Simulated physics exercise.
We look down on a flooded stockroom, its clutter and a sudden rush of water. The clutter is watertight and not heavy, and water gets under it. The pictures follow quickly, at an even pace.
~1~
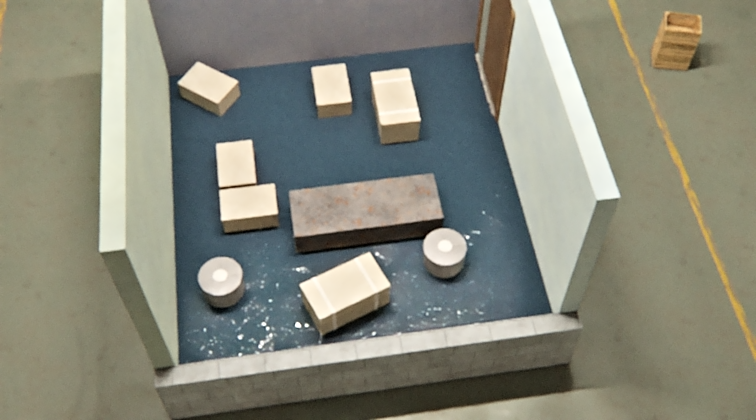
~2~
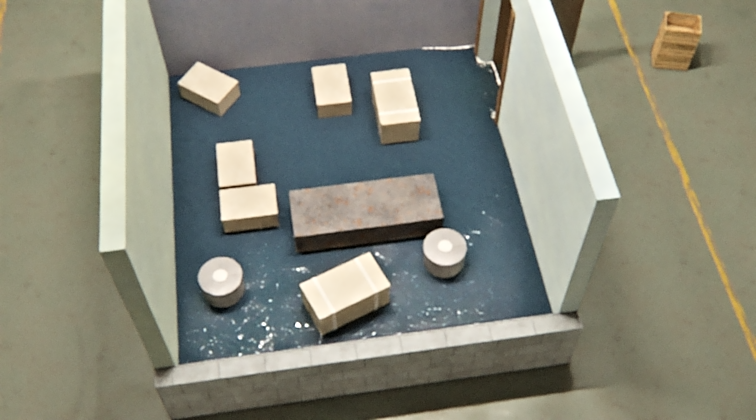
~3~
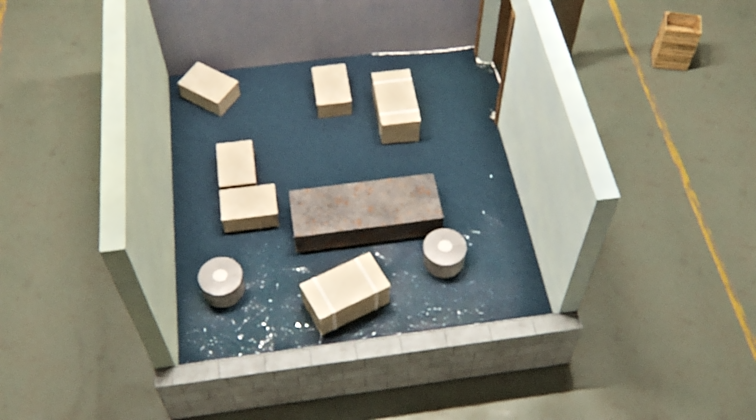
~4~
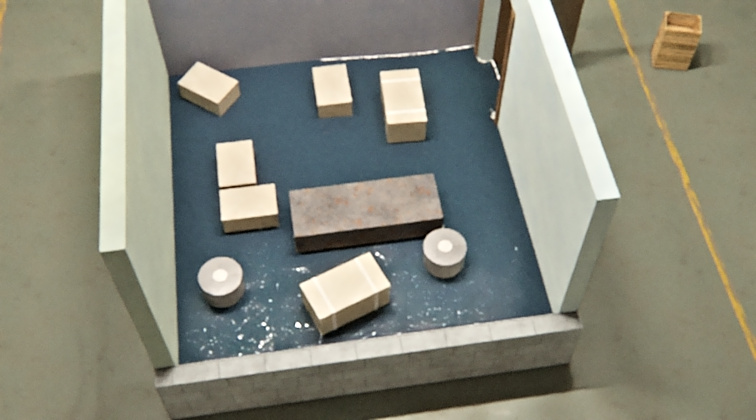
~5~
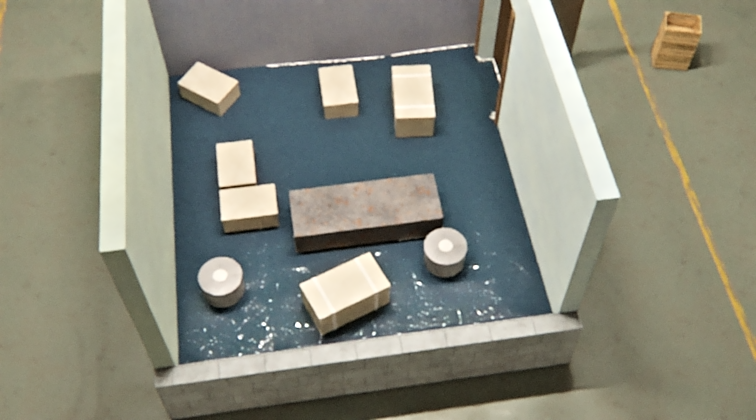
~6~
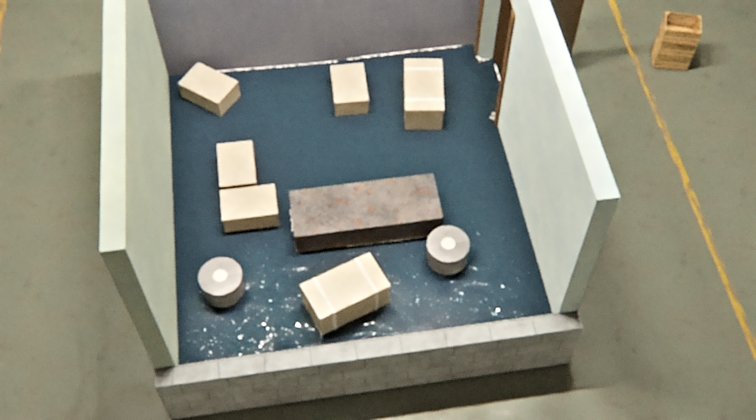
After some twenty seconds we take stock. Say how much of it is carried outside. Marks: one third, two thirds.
That comes to between one and two thirds.
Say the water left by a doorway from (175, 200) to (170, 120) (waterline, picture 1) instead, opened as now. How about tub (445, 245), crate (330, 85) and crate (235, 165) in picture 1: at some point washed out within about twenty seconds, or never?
One after the other: Inside, gone, washed out.
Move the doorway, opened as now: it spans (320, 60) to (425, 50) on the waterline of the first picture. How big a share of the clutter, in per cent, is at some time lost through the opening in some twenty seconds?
Near 60 in a hundred.
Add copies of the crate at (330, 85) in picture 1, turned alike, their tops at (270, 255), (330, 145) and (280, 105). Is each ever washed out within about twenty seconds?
In that order: Stays, carried outside, through.
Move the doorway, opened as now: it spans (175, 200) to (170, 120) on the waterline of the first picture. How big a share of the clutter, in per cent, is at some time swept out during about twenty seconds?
Roughly 90 per cent.
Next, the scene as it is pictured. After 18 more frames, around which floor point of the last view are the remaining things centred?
Near (335, 178).
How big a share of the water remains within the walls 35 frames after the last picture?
I make it 50 per cent.
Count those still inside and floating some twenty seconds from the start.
The number is 4.
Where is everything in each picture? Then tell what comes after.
In the first frame, a trunk at (395, 96), afloat; a crate at (331, 84), afloat; 0 of 8 have shifted.
In the second frame, a trunk at (395, 96), afloat; a crate at (331, 84) floats; 0 of 8 have shifted.
In the third frame, a trunk at (396, 97), afloat; a crate at (331, 84) floats; 0 of 8 have shifted.
In the fourth frame, a trunk at (403, 96) floats, close to its start; a crate at (332, 84) floats; 1 of 8 have shifted.
In the fifth frame, a trunk at (413, 91) floats, close to its start; a crate at (338, 85), afloat, close to its start; 2 of 8 have shifted.
In the sixth frame, a trunk at (424, 84) floats, a stride from its start; a crate at (349, 83) floats, close to its start; 3 of 8 have shifted.
A moment on, 1 of 8 are out; 7 afloat.
Next, 2 of 8 are out; 6 afloat.
Later, 4 of 8 are out; 4 afloat.
In the end, 4 of 8 are out; 4 afloat.
